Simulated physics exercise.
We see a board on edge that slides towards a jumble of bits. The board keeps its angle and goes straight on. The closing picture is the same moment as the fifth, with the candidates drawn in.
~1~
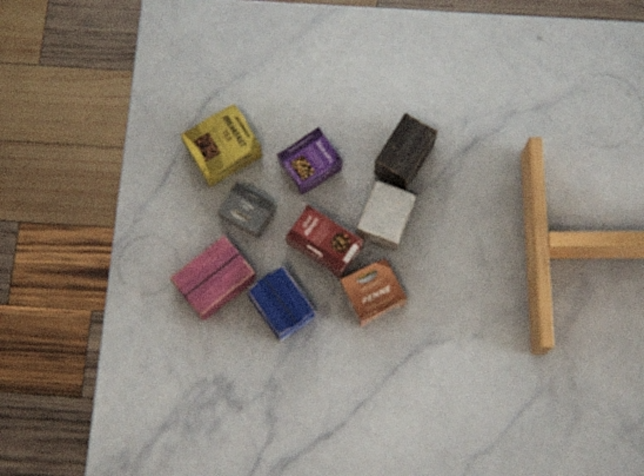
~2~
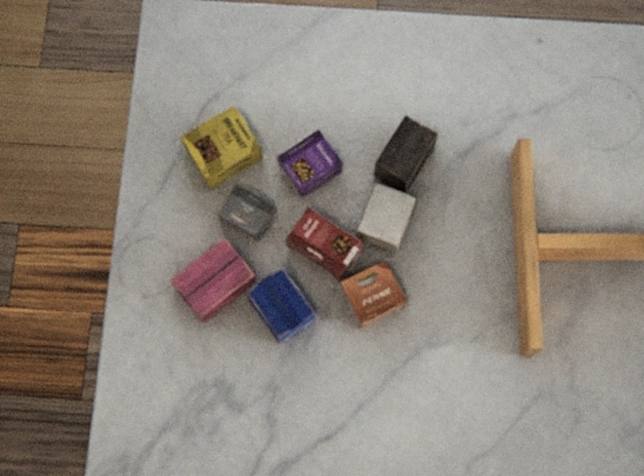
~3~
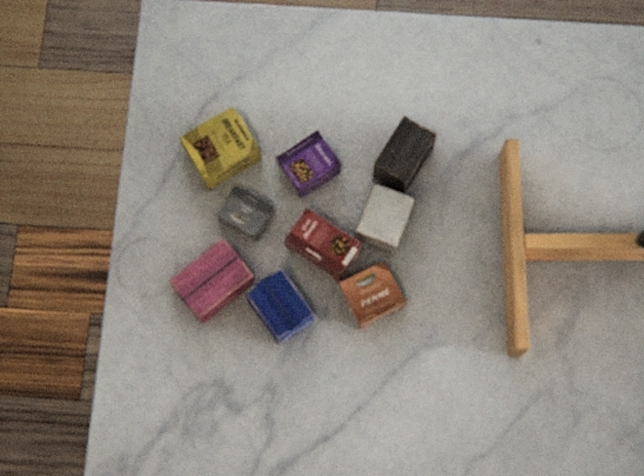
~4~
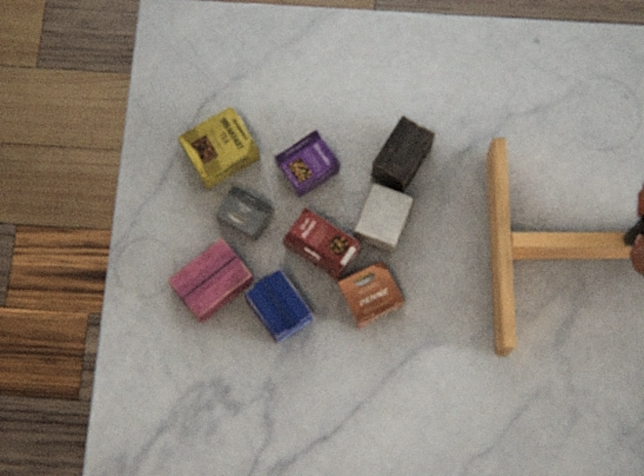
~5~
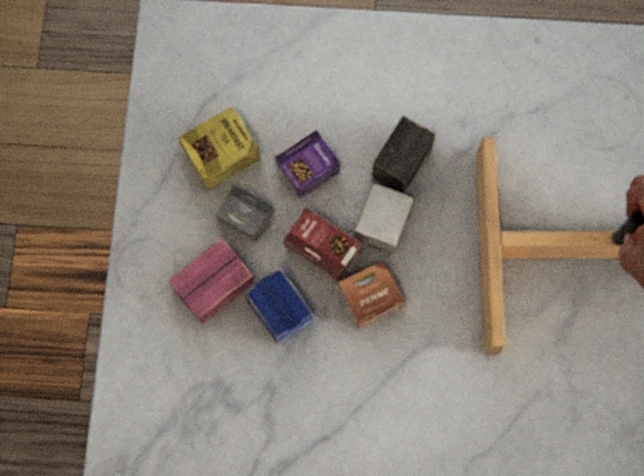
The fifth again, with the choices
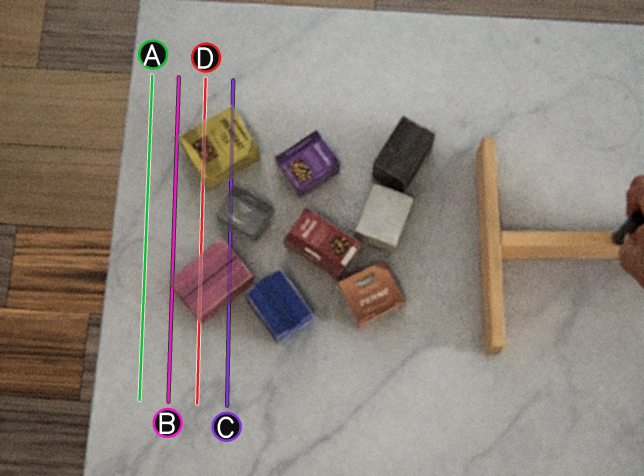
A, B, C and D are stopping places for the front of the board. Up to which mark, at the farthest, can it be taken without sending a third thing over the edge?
No farther than D.
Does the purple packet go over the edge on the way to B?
Yes.
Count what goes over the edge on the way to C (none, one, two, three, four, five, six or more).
The count is none.
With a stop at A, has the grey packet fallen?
Yes.
On the marked copy, A at (146, 231); B at (174, 233); C at (230, 236); D at (202, 234).
Following D. Soon after the start, board (388, 233); black block (359, 151); orange packet (345, 301).
Later, board (283, 226); yellow packet (174, 130); grey packet (184, 205).
In the end, board (203, 221); yellow packet over the edge; grey packet over the edge; two fallen.
As for the rest, A drops five; B drops four; C is within the limit but short.
